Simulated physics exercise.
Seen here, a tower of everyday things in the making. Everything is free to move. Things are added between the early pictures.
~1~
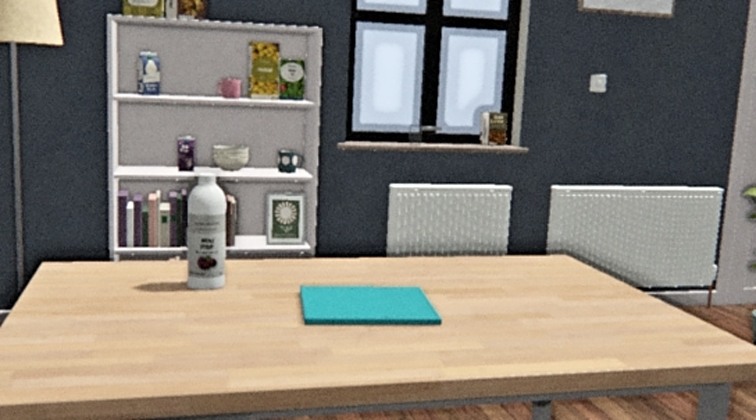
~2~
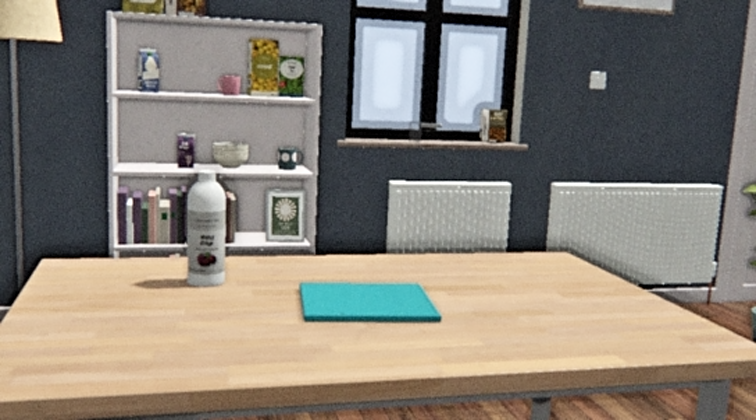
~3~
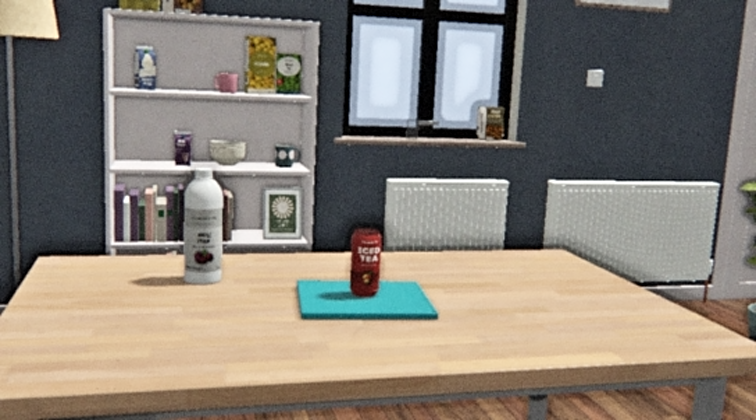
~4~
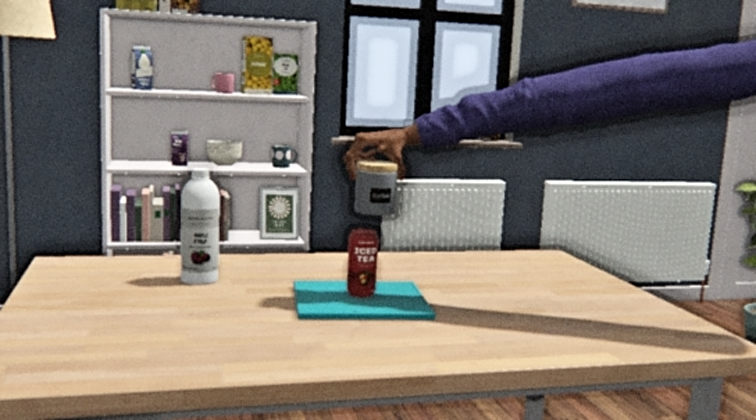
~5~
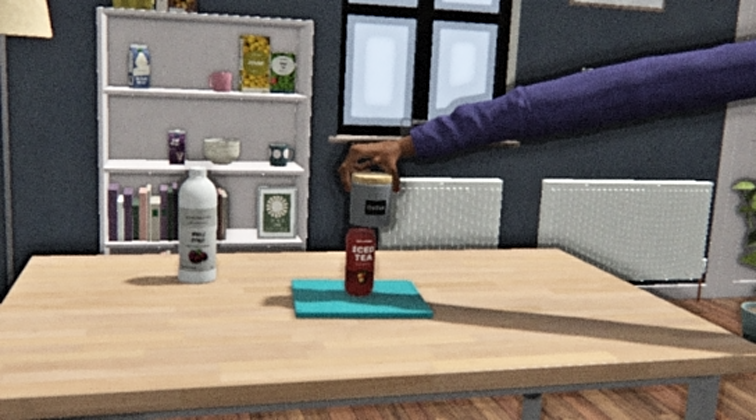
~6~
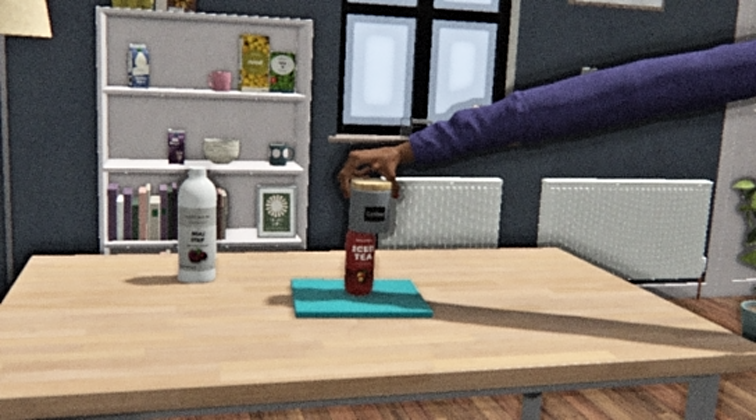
A red can appeared on the turquoise tray beside a white bottle on the table, then a hand in a purple sleeve lowered a grey jar from above onto the can's top.
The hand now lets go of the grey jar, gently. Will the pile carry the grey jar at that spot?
The pile holds.
Then, 0.20 s on from there, no change.
Then, 0.40 s on from there, grey jar resting near (370, 206).
In the end, all 4 unmoved. At the end, from the last picture's camera, grey jar near (370, 206). The pile keeps its balance.
